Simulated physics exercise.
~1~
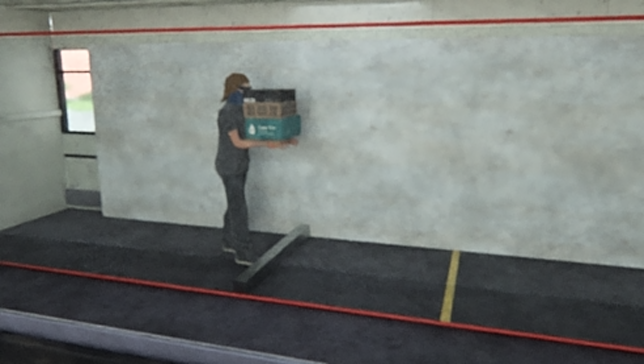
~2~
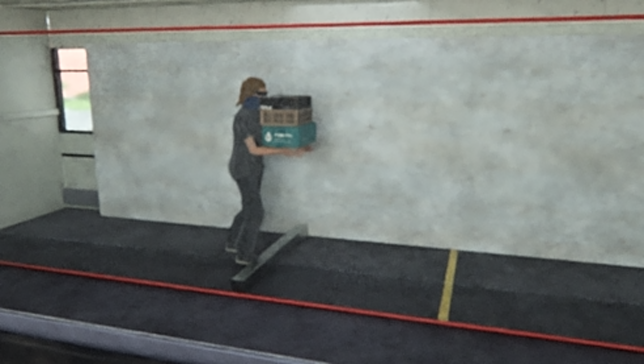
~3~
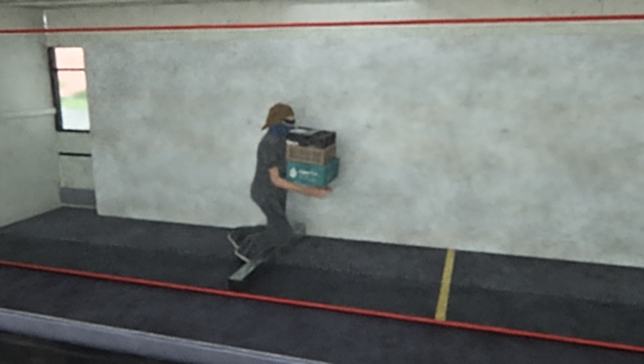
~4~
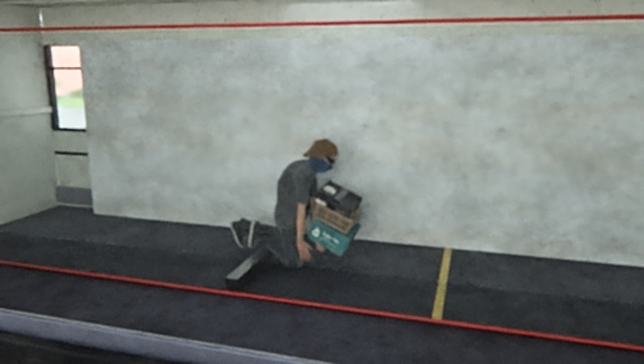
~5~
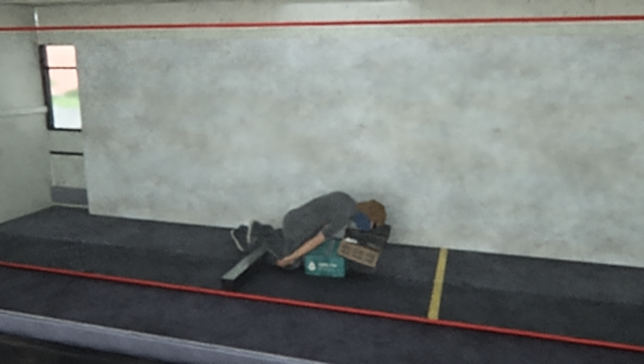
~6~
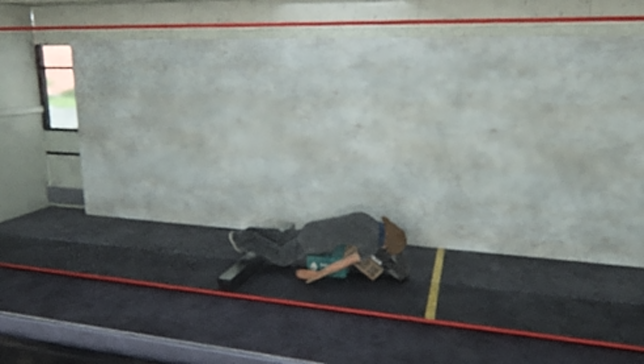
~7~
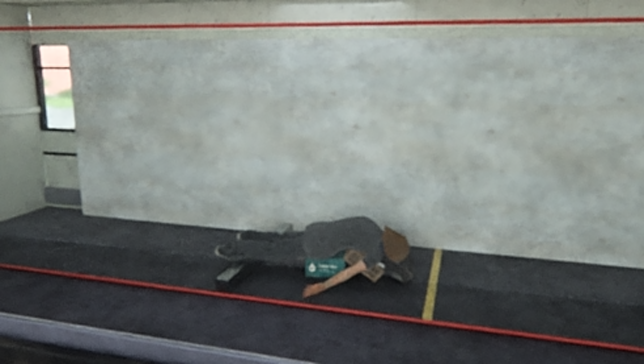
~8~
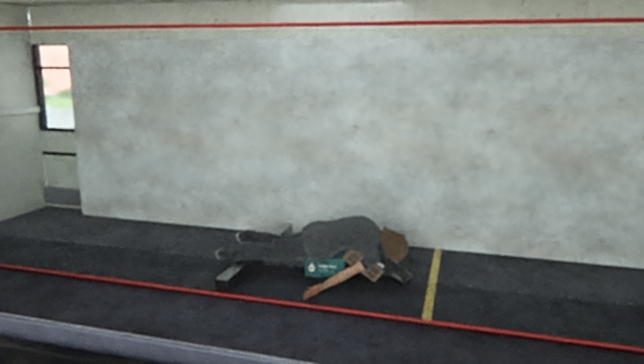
A masked person carrying a stack of boxes to the right tripped over a low bar on the dark floor, dropped to their knees and pitched forward onto the load, ending up lying face down over it, just short of the yellow line.
